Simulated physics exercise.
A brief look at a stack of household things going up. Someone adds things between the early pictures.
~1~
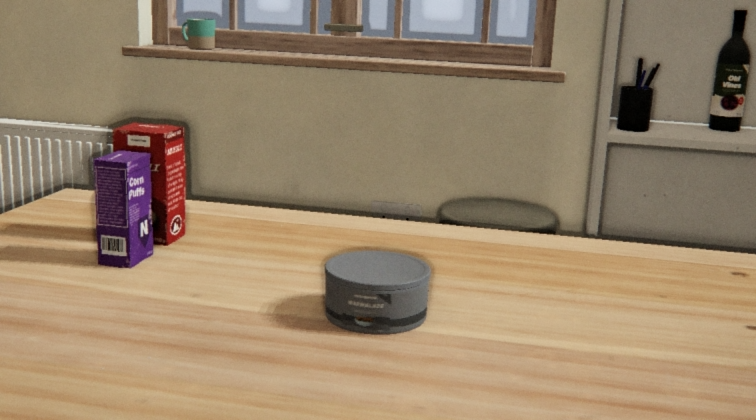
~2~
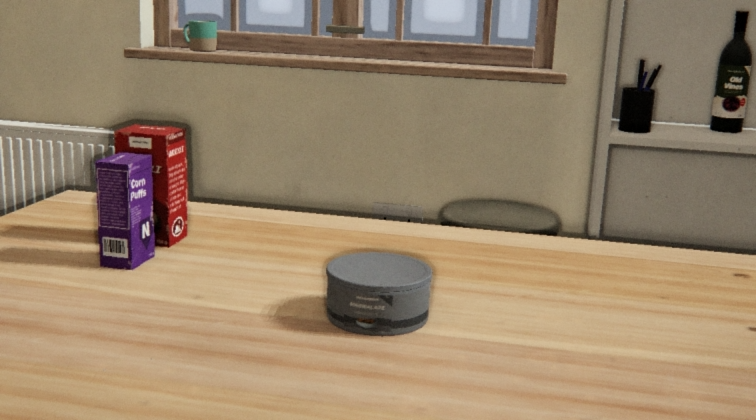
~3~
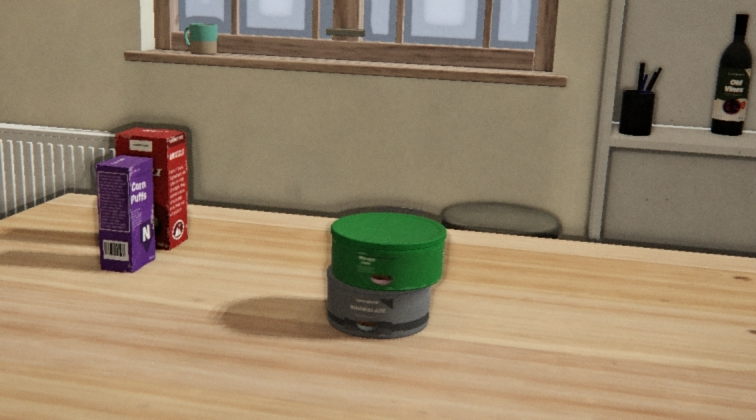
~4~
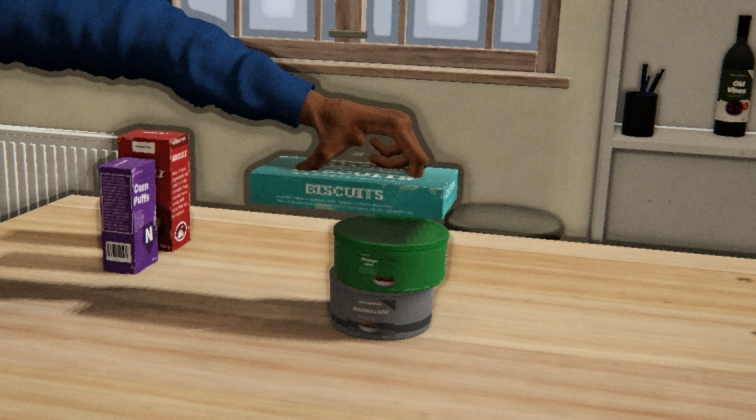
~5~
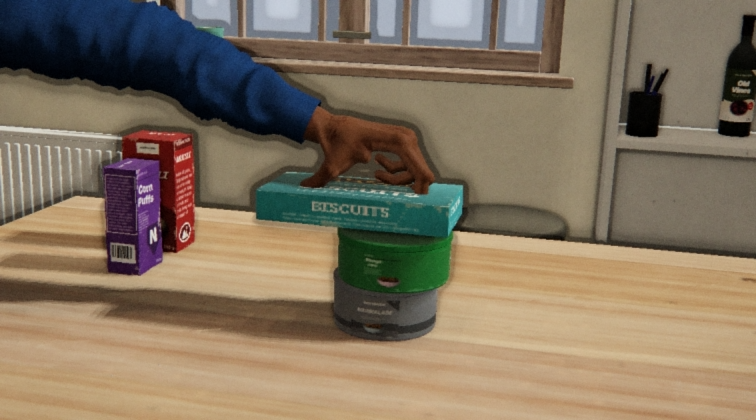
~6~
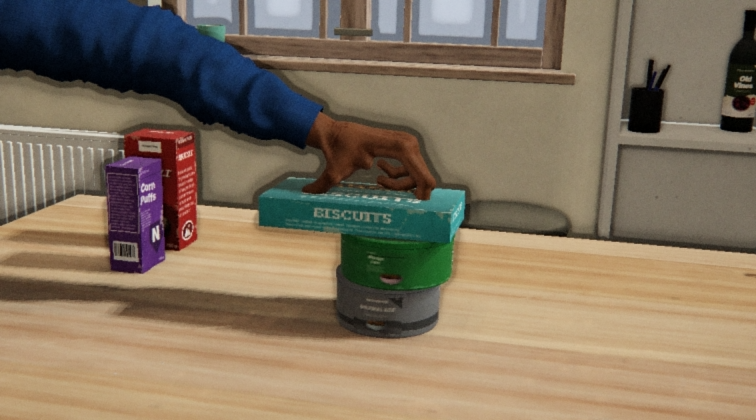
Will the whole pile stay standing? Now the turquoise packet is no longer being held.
Yes.
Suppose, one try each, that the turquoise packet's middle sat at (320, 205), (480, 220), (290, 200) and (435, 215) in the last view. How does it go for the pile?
Attempt one, the pile falls over; attempt two, it falls over; attempt three, it falls over; attempt four, it survives.
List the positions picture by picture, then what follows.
The last thing is not in view yet; grey tub (377, 291), in the first picture.
The last thing is not in view yet; purple carton (126, 211), in the second picture.
The last thing is not in view yet; grey tub (379, 296), in the third picture.
Coming down; turquoise packet (356, 185); purple carton (129, 215), in the fourth picture.
Coming down; turquoise packet (362, 203); grey tub (386, 298), in the fifth picture.
In place under the hand; turquoise packet (364, 208); purple carton (136, 215), in the sixth picture.
Then, 0.90 s after the last picture, nothing has stirred.
Then, 2.00 s after the last picture, turquoise packet resting near (364, 209).
At rest, all 5 in place. Seen from the same camera at the end, turquoise packet near (364, 209). The pile stays up.
